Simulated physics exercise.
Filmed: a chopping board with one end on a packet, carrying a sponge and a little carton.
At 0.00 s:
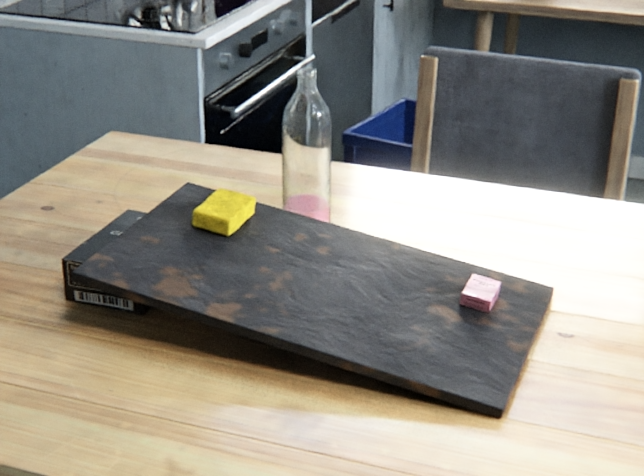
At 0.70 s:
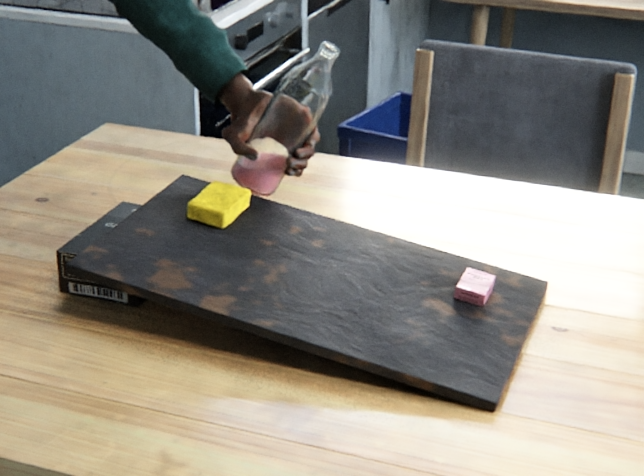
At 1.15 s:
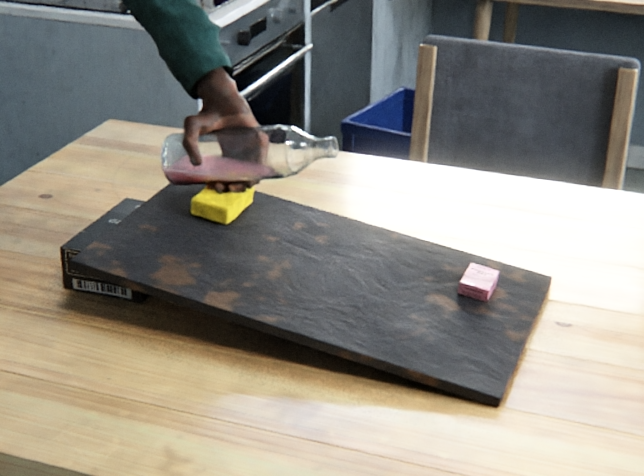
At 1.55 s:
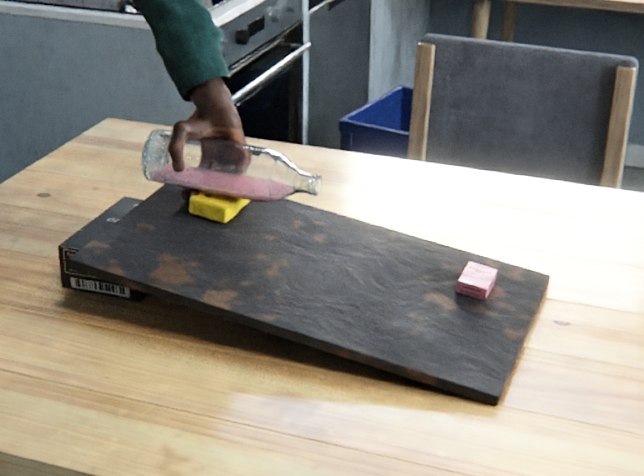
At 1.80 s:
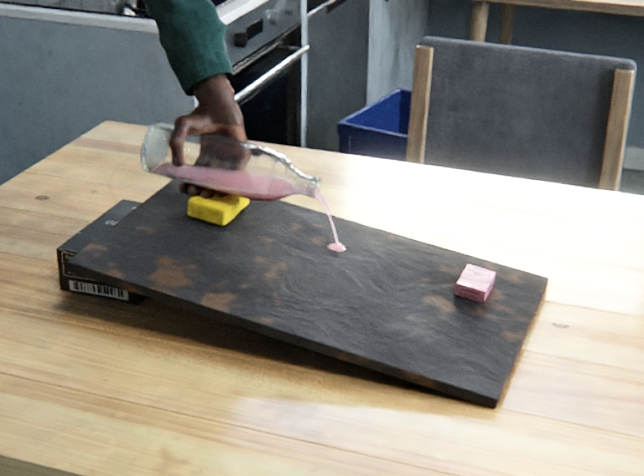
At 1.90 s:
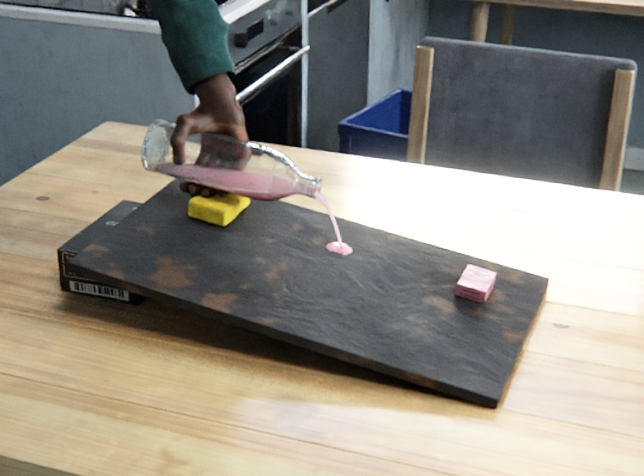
To begin with, a bottle with some pink liquid stands behind a dark board that slopes down to the right, holding a yellow sponge and a small pink carton. A hand lifts the bottle and tilts it sideways above the sponge, then pours a thin pink stream that forms a small puddle mid-board.
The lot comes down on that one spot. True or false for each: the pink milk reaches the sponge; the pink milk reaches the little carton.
On the left the sponge: False; on the right the little carton: True.
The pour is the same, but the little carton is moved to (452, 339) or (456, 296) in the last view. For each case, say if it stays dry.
Try 1 - it is not hit; try 2 - it gets hit.
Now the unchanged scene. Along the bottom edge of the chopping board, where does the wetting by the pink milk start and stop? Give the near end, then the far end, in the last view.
The near limit is (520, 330) and the far limit is (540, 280).
Around 2.6 s, it runs down to the right; the sponge is still dry; the little carton is wet along its edge.
Around 4.3 s, it runs down to the right and off the end; the sponge is still dry; the little carton is wet along its edge.
Around 8.1 s, it runs down to the right and off the end; the sponge is still dry; the little carton is wet along its edge.
